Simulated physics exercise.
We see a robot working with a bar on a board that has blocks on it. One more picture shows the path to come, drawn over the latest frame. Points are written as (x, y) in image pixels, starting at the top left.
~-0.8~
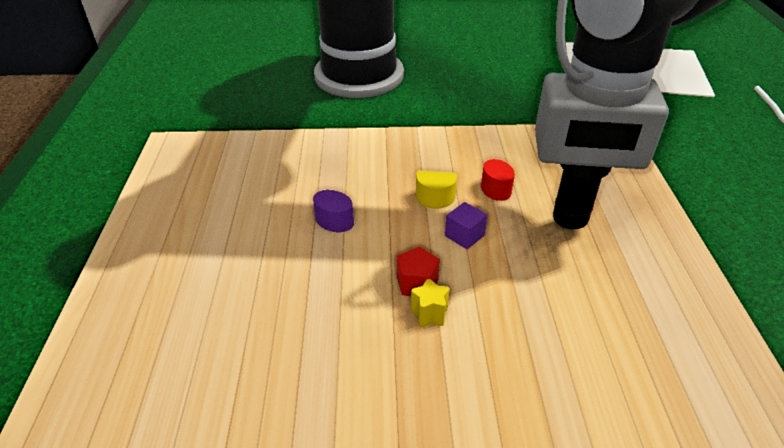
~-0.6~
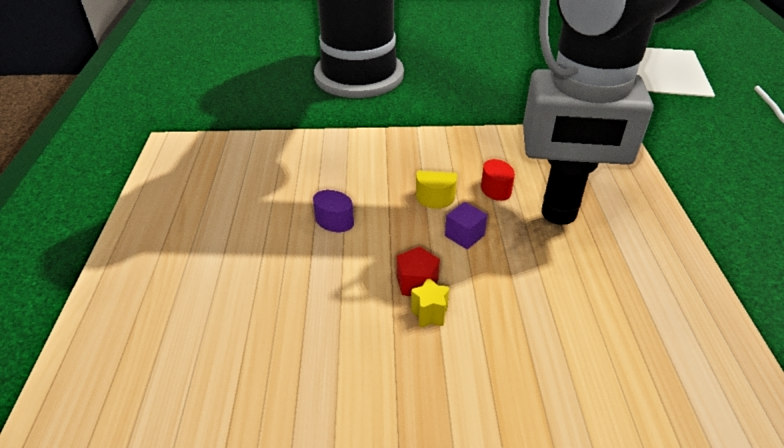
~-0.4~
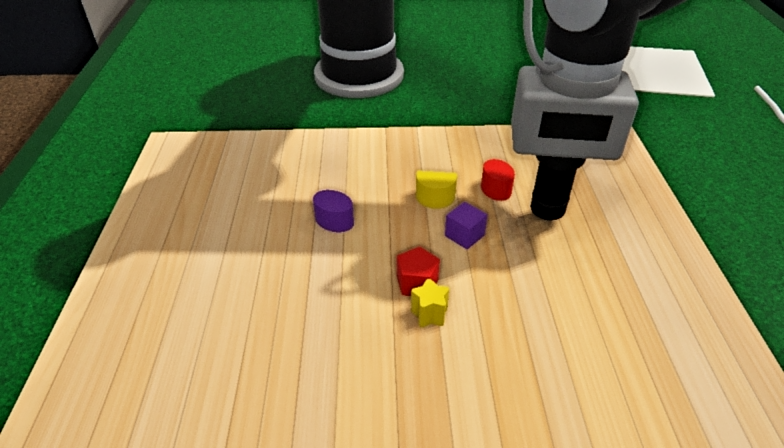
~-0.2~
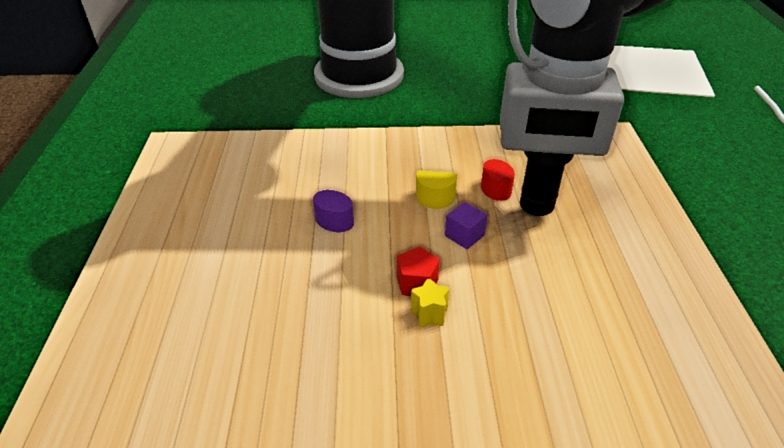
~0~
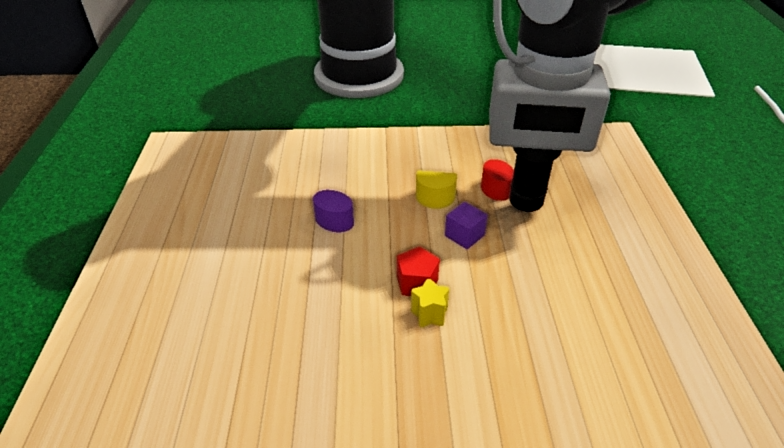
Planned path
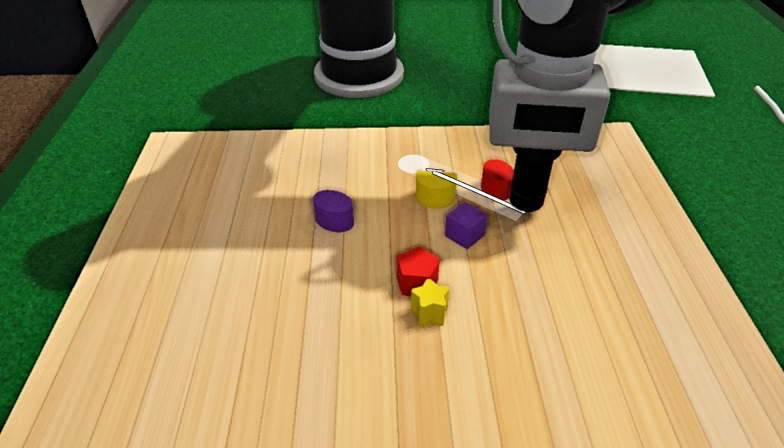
In the video, a robot arm holding a dark bar above a wooden board moves steadily left toward a red elliptical block, while the yellow, purple and red blocks on the board stay still.
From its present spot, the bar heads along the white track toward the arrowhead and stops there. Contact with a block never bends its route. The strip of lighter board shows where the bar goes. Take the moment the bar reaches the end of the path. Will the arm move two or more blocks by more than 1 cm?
Final answer: No.
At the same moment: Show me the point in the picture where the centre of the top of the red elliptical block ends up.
Its top middle is near (471, 145).
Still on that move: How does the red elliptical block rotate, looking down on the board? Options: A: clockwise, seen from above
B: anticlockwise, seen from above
A - clockwise, seen from above.
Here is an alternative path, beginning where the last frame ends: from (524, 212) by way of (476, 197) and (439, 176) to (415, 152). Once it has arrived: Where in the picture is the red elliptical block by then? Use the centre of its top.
I'd guess (477, 153).
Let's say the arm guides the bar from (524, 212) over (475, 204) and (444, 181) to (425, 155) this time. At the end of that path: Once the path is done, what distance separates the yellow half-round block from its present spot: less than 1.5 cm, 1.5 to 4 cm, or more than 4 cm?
Its displacement is between 1.5 and 4 cm.
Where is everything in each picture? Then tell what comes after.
The first picture shows lower end of the bar at (570, 219), tops of blocks, yellow half-round block at (436, 179), red elliptical block at (499, 169).
The second picture shows bar at (559, 214), blocks as before.
The third picture shows bar at (548, 210), blocks as before.
The fourth picture shows bar at (537, 206), blocks as before.
The fifth picture shows bar at (526, 202), yellow half-round block at (436, 179), red elliptical block at (499, 169).
The drawn path runs from (524, 212) directly to (414, 164).
The first path, step by step. One third of the way, bar at (486, 184); red elliptical block at (480, 154), turned 45° clockwise.
Two thirds of the way, bar at (448, 168); red elliptical block at (471, 145), turned 110° clockwise.
At the end, bar at (414, 154); yellow half-round block not moved; red elliptical block at (471, 145), turned 110° clockwise.
